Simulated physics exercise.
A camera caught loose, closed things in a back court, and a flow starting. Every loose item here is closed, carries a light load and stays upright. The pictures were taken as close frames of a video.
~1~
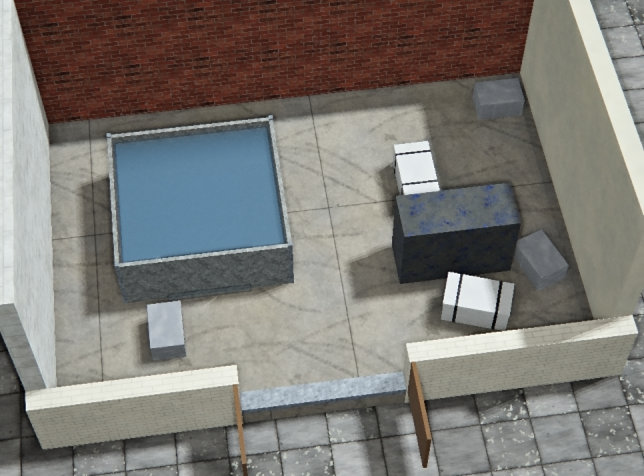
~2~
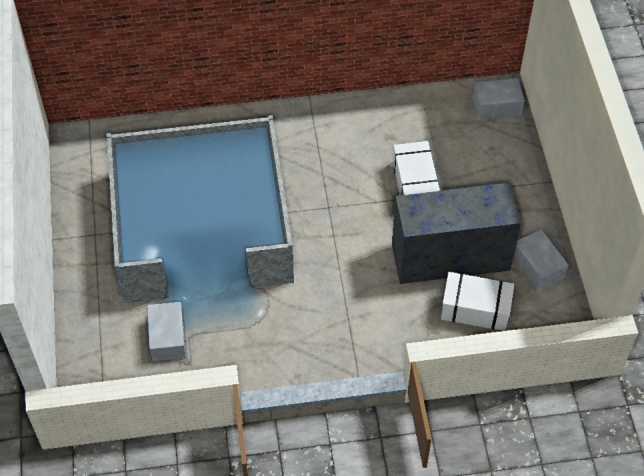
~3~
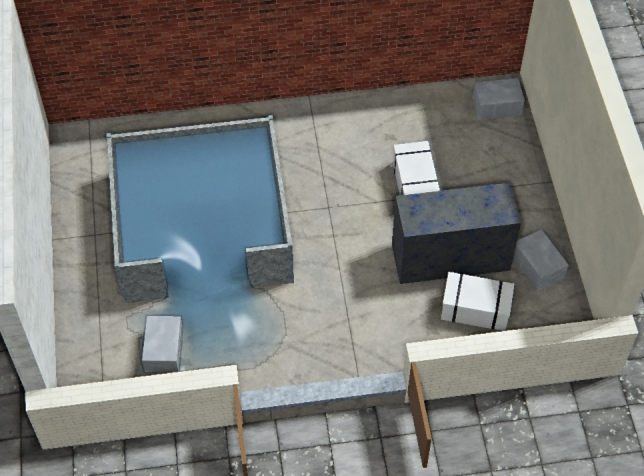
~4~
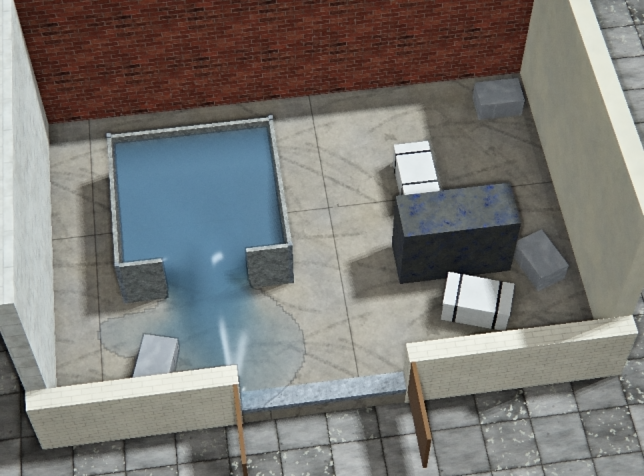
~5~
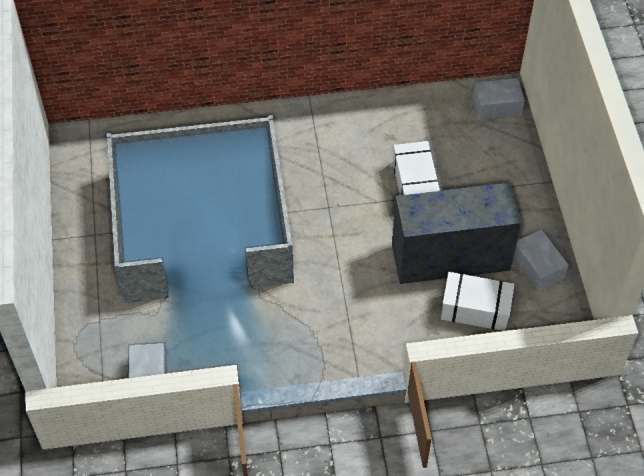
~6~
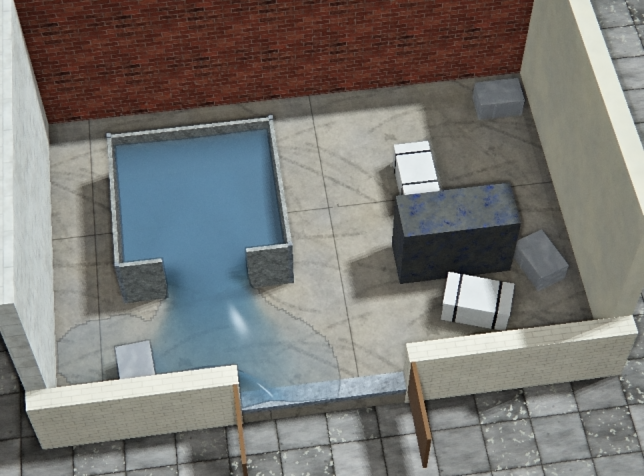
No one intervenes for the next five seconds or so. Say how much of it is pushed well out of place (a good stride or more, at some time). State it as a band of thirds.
It falls in the band below one third.
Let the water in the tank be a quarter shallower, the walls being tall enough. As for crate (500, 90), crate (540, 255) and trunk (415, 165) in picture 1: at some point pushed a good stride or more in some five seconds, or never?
One after the other: Short of that, no, never so far.
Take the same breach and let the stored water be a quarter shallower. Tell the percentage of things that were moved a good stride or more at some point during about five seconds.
Roughly 20 %.
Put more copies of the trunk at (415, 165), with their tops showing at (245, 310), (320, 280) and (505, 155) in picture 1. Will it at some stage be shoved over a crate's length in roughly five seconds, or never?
Listed in order: Displaced, hardly budges, then hardly budges.
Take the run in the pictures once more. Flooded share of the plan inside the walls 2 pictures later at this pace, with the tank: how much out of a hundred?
Wet share: Around 25 %.
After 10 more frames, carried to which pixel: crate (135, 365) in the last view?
(102, 253).
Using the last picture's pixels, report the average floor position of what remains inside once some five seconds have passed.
It comes out somewhere near (412, 203).
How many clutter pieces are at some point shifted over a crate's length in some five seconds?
The count is 1.
A moment on, 1 of 5 are well off their spots; 0 afloat.
Next, 1 of 5 are well off their spots; 0 afloat.
Later, 1 of 5 are well off their spots; 1 afloat.
In the end, 1 of 5 are well off their spots, and 1 have been at some point; 1 afloat.
